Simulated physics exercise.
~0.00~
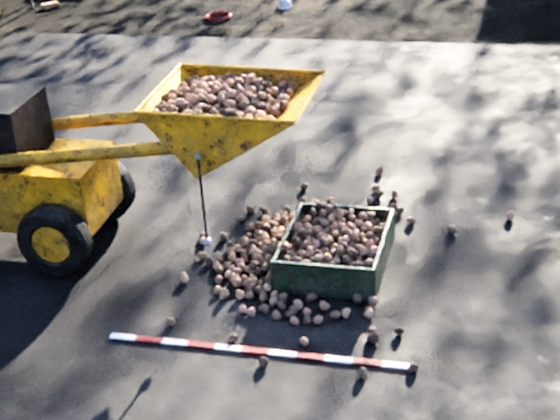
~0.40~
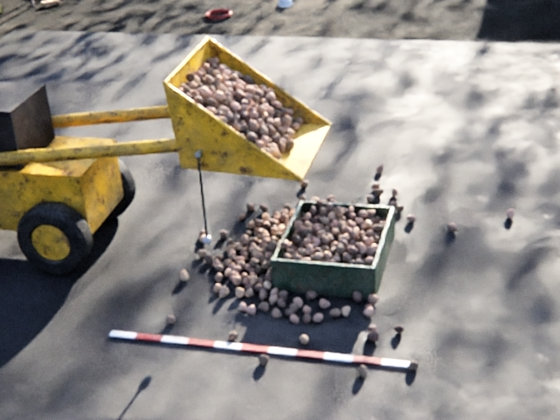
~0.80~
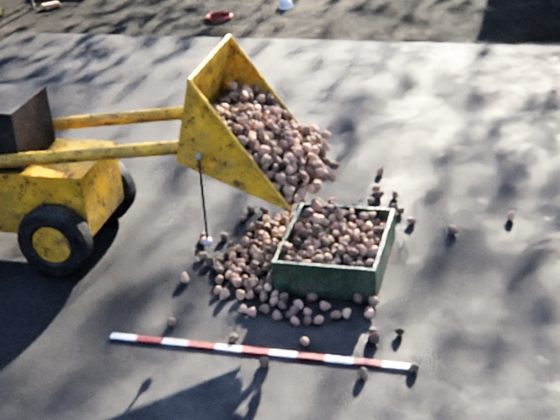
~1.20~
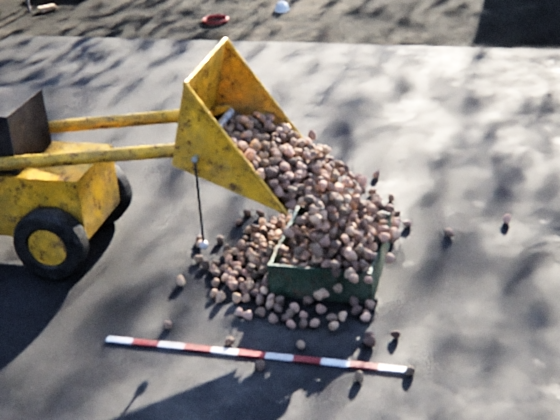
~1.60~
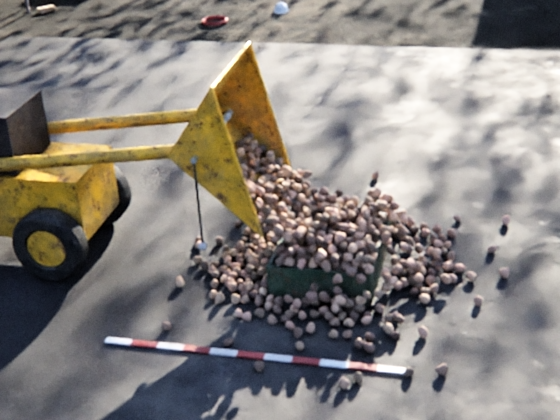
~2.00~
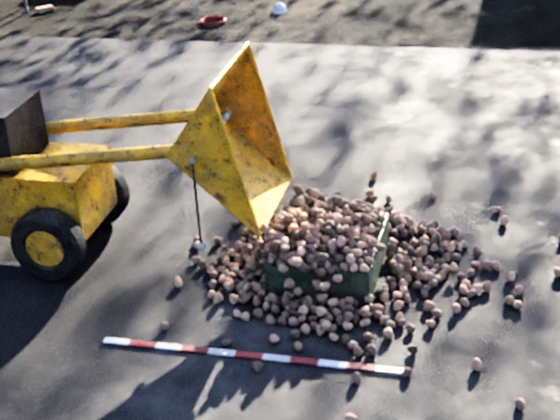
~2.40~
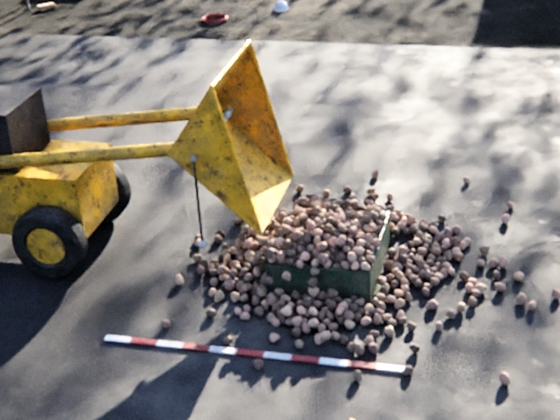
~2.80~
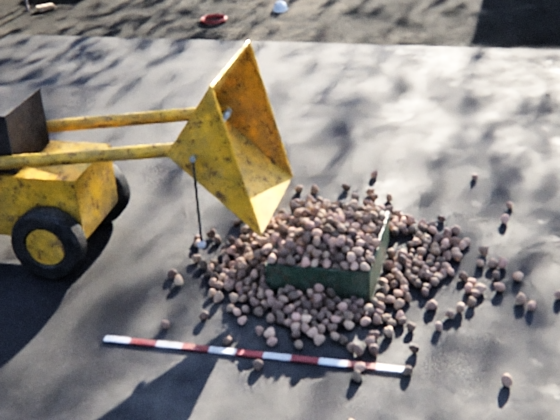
The footage shows a yellow wheeled loader tipping its bucket of small brown stones in stages over a green bin already surrounded by stones, until the bucket hangs empty and the bin lies heaped, with stones scattered around it and a few rolling off to the right.
